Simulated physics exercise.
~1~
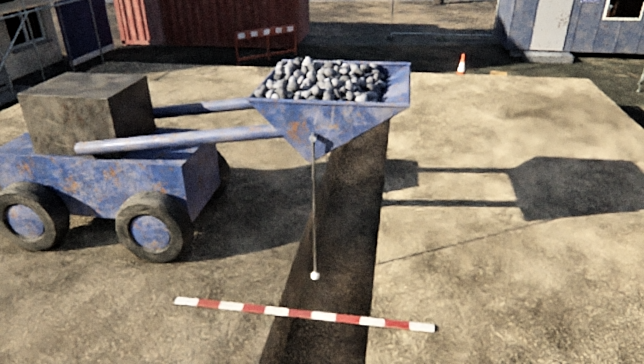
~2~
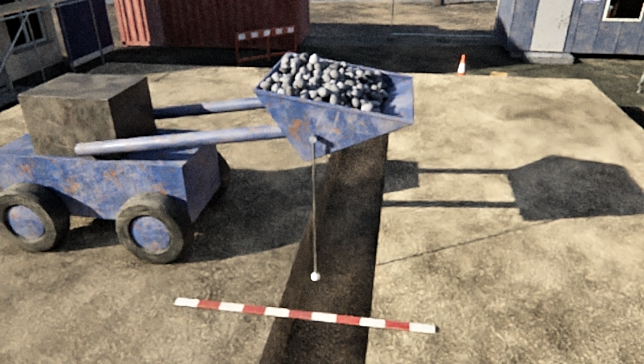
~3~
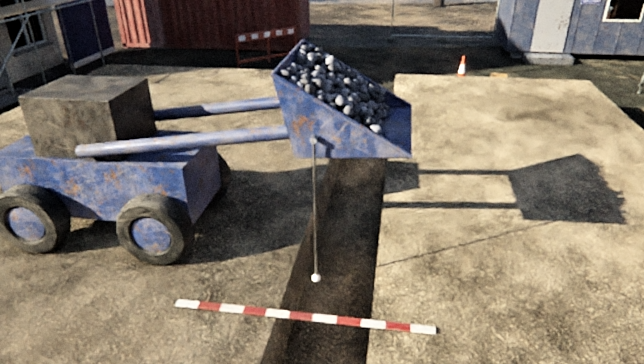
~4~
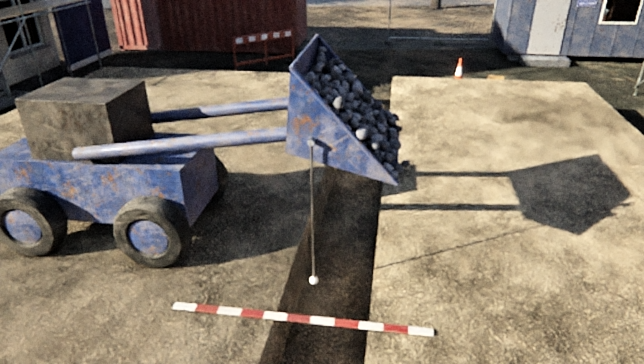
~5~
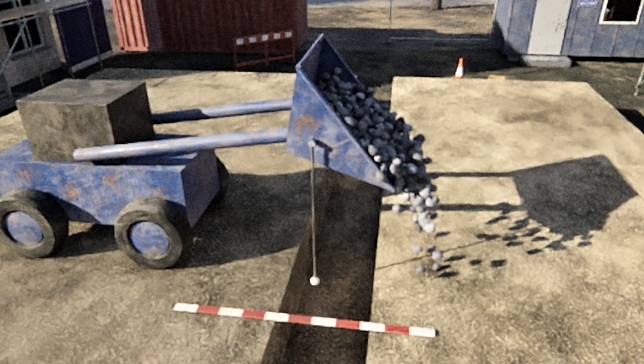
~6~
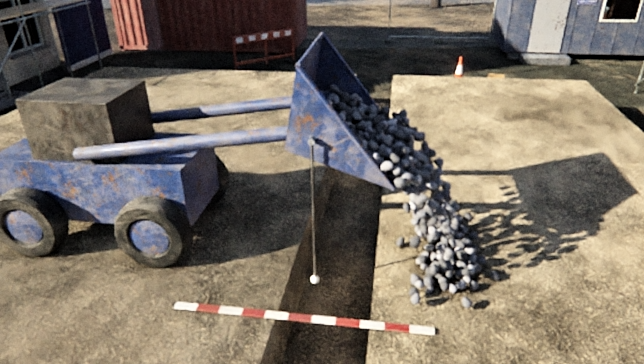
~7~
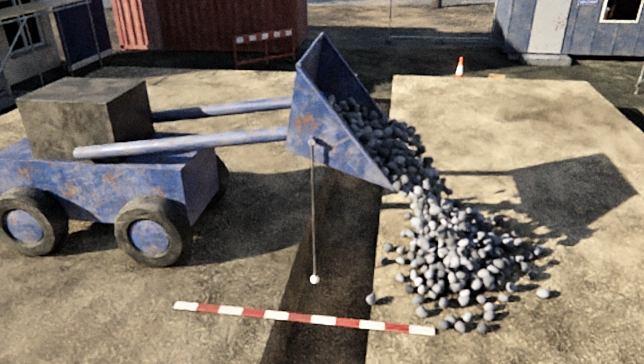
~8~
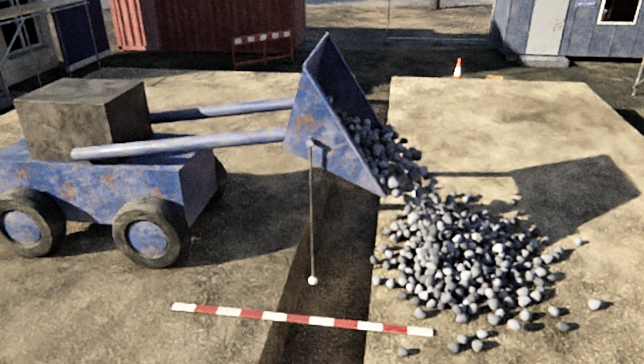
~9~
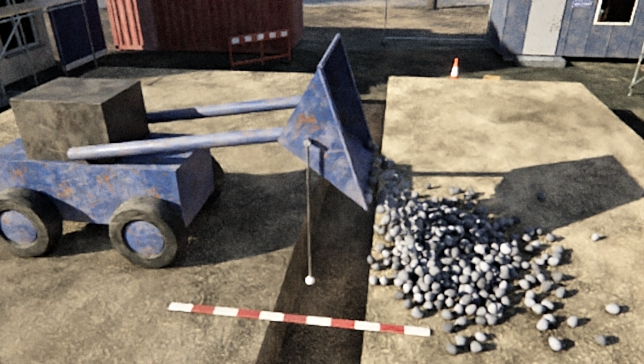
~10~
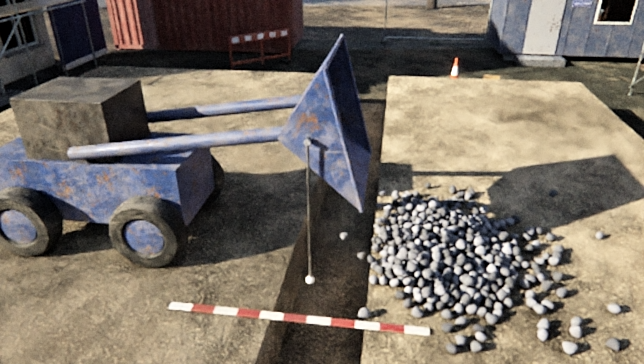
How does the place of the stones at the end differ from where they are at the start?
At the start the stones are heaped up in the raised blue bucket. At the end nearly all of them lie in a spread-out pile on the pale ground to the right of the trench, lower down and further right.
